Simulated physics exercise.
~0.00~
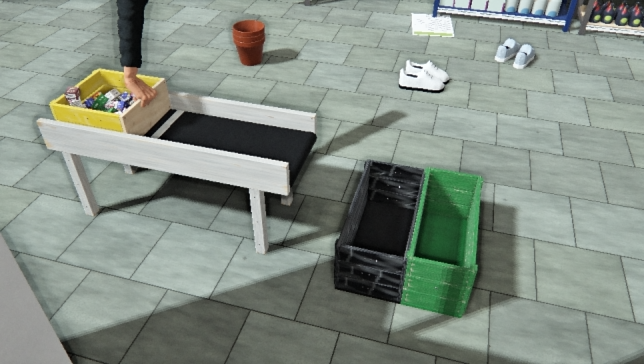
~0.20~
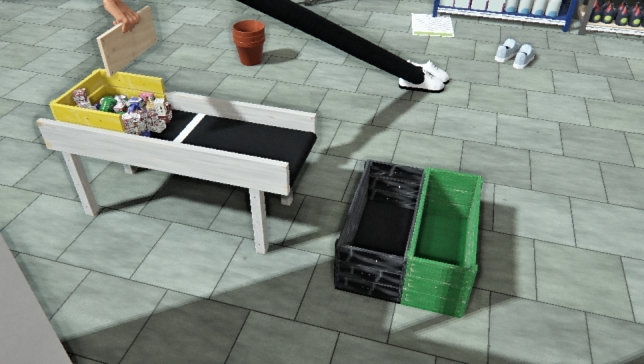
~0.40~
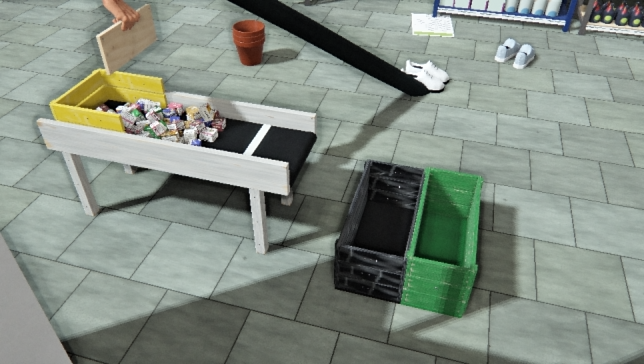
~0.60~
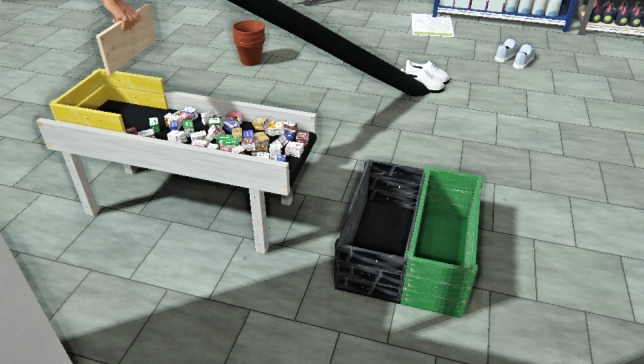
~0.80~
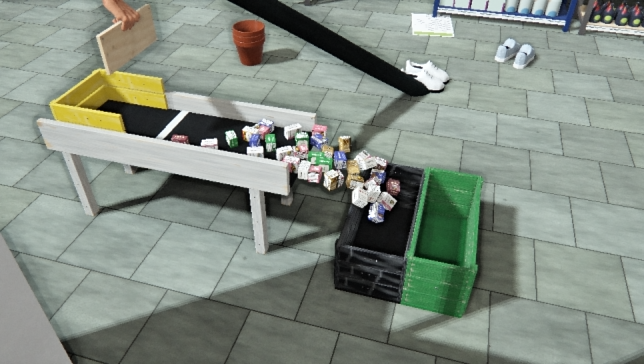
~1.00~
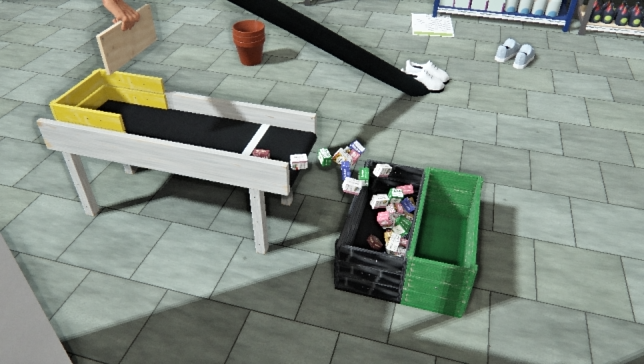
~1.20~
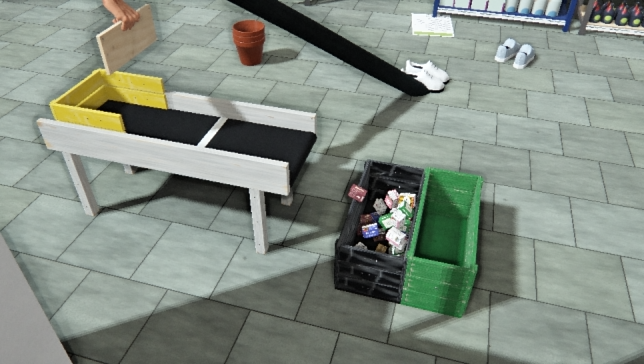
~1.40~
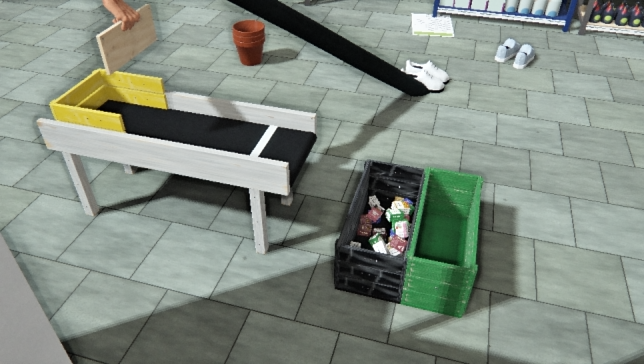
On a grey tiled floor, a hand lifted a board from a yellow pen, and a heap of small cartons rode rightward along a black belt, then tumbled off its end into the black tub, leaving the green tote beside it empty.
